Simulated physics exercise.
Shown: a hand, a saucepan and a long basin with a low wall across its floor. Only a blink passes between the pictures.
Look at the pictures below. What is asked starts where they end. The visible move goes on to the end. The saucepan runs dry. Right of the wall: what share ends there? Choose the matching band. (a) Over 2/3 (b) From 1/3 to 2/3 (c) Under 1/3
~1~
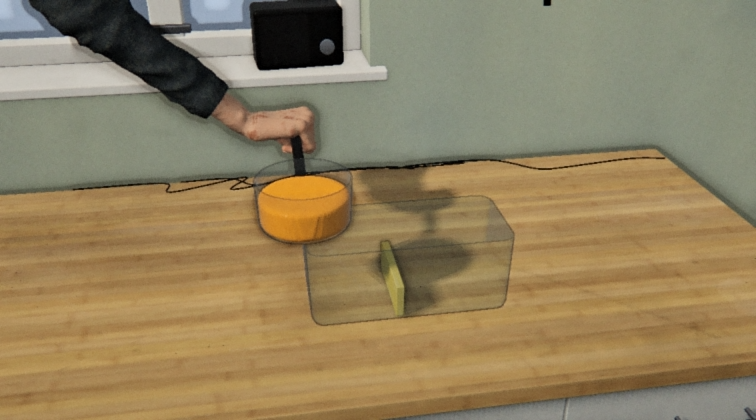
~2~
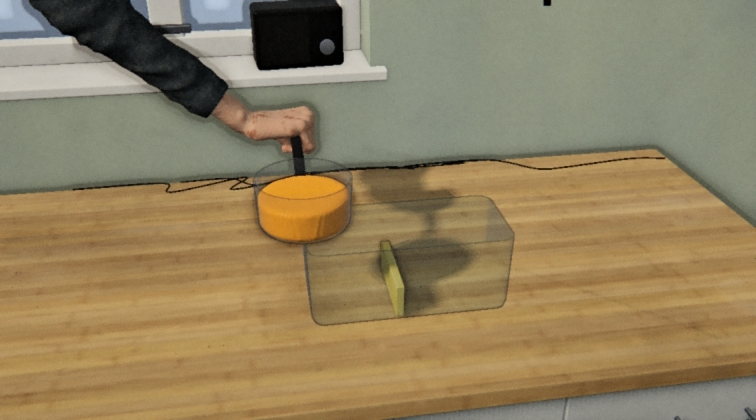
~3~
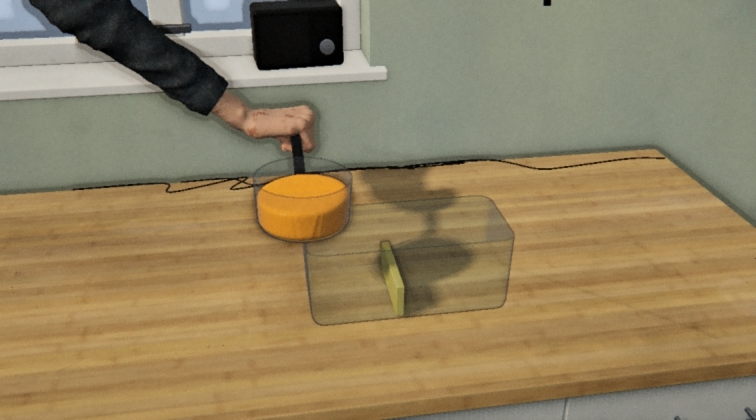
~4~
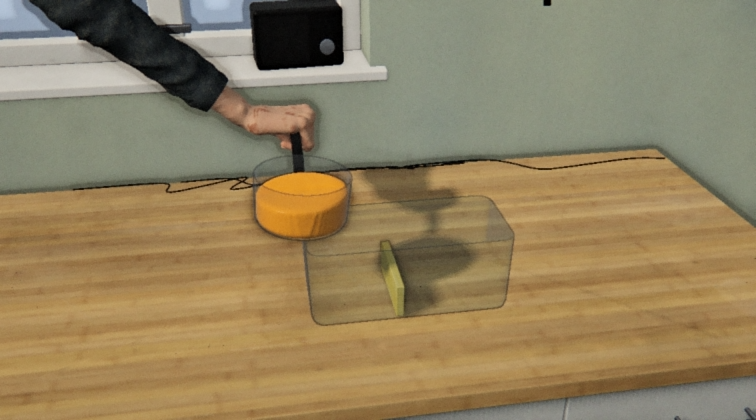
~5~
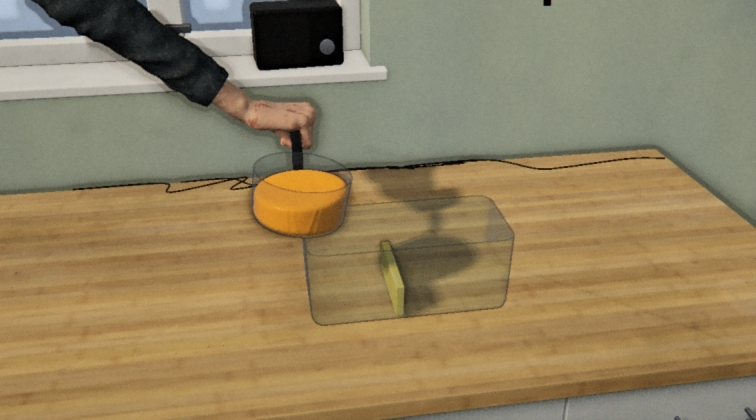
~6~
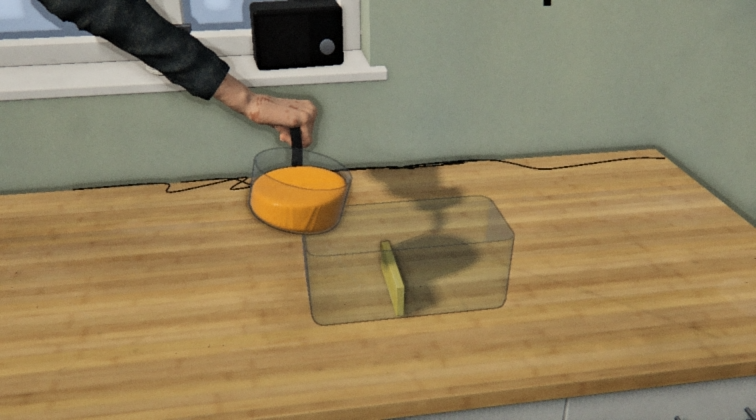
(a) Over 2/3.
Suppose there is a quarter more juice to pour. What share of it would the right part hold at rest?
Estimate: Around 90 per cent.
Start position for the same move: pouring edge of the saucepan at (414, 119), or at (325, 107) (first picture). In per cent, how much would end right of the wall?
Roughly 80 percent on the first try and 85 percent on the second.
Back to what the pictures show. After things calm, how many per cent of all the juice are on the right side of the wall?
Some 95 per cent.
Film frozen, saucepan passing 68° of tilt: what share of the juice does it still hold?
65 per cent or so.
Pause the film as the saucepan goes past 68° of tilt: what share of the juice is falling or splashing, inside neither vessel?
Estimated: 30 per cent or thereabouts.
A moment on, the saucepan is tipped part way and 63 per cent is still to pour, 4 is left of the wall and 5 right of it.
Next, the saucepan is tipped right over and 9 per cent is still to pour, 5 is left of the wall and 74 right of it.
Then the saucepan is tipped right over and 0 per cent is still to pour, 5 is left of the wall and 94 right of it.
Later the saucepan is tipped right over and 0 per cent is still to pour, 5 is left of the wall and 95 right of it.
Finally, 5 per cent lies left of the wall, 94 right of it and 0 outside.
